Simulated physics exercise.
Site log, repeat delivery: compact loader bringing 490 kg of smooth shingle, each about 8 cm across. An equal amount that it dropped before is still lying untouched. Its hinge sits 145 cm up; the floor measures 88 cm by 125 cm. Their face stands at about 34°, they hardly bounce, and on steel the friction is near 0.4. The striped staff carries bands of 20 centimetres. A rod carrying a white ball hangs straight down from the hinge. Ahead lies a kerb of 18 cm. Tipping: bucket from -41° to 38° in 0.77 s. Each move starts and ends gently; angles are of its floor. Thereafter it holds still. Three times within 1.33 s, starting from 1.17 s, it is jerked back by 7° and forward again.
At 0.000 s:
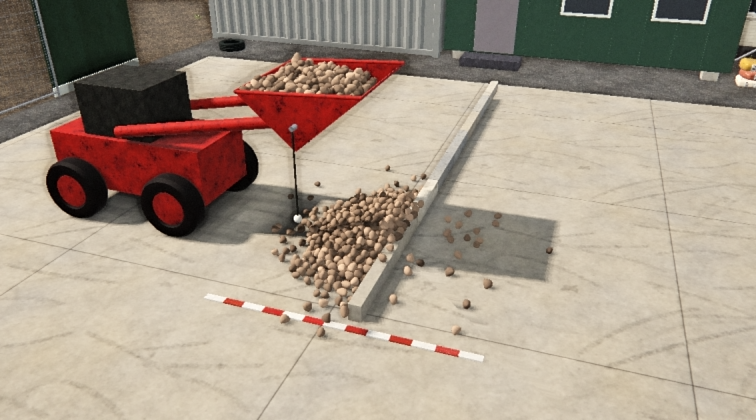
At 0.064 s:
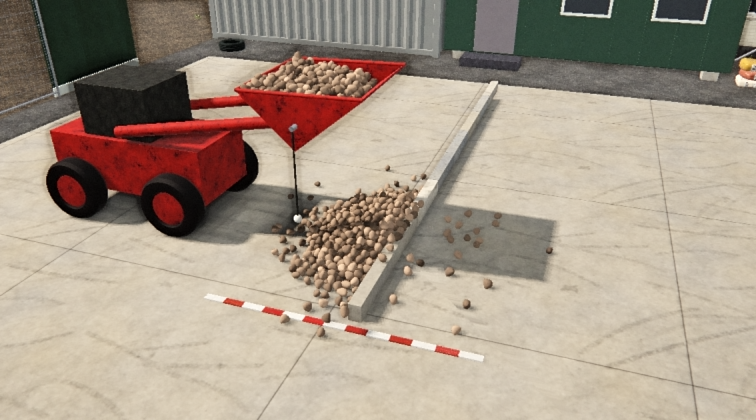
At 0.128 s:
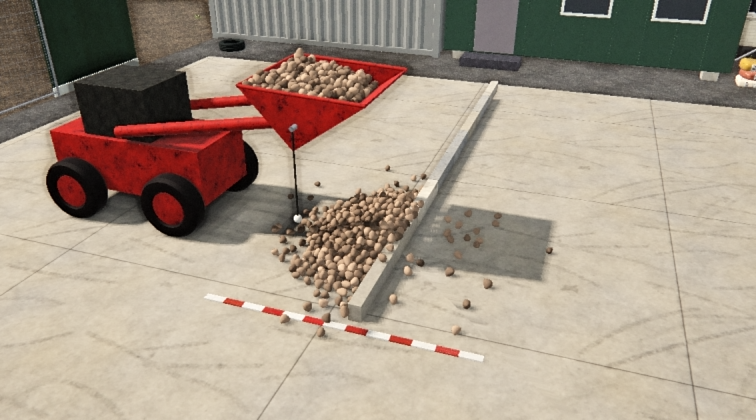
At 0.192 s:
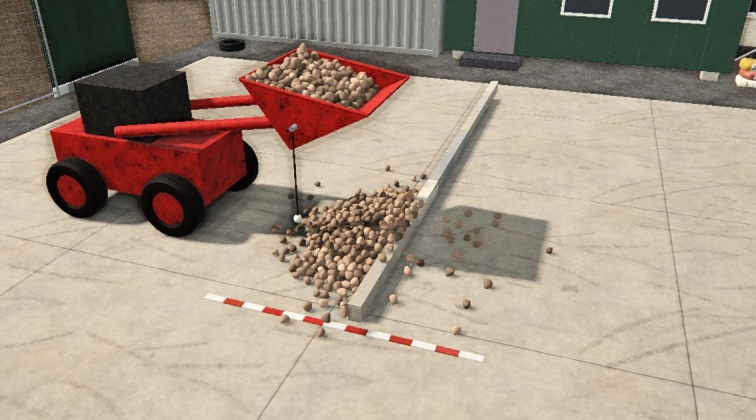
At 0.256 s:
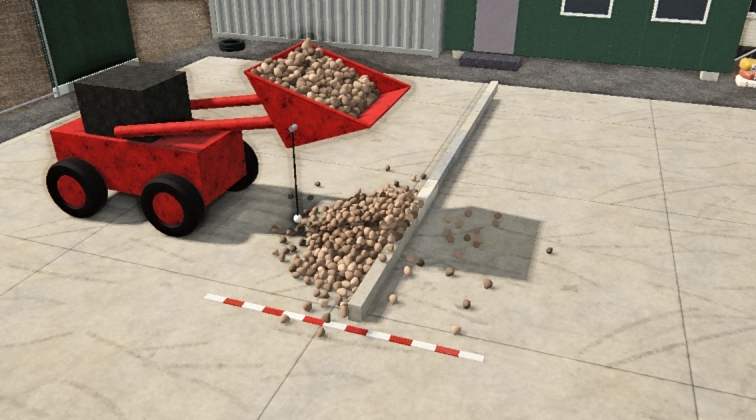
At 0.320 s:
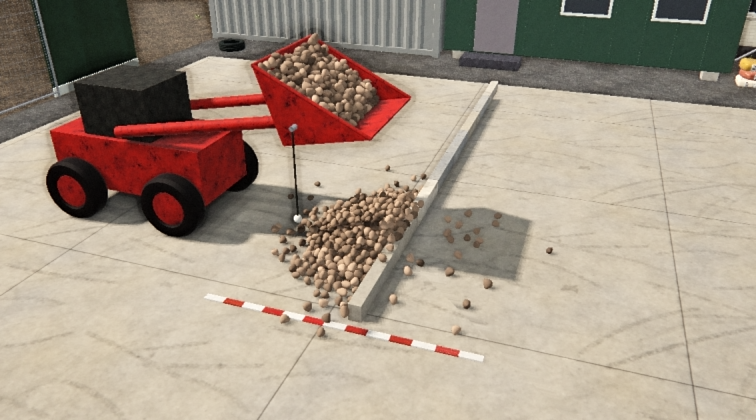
A red loader's raised bucket full of round stones tilts forward above a pile of stones.
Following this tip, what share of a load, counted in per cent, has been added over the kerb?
88 per cent, roughly.
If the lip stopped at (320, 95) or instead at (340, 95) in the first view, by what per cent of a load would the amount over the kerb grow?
Roughly 40 and 65 percent, in that order.
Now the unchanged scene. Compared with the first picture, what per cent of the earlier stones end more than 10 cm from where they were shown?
Around 5 in a hundred.
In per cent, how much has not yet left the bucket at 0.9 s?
Around 75 per cent of the load is still inside.
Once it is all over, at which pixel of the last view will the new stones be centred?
Middle: Approx. (453, 250) px.
After 0.6 s the floor is at 26°; in per cent of one load, 100 in the bucket, 96 on this side of the kerb, 4 over the kerb; the foremost stones are at (490, 258).
After 0.9 s the floor is at 38°; in per cent of one load, 76 in the bucket, 120 on this side of the kerb, 4 over the kerb; the foremost stones are at (490, 258).
After 3.0 s the floor is at 38°; in per cent of one load, 0 in the bucket, 108 on this side of the kerb, 92 over the kerb; the foremost stones are at (700, 311).
After 5.7 s the floor is at 38°; in per cent of one load, 0 in the bucket, 108 on this side of the kerb, 92 over the kerb; the foremost stones are at (700, 311). Net gain over the kerb, 88.
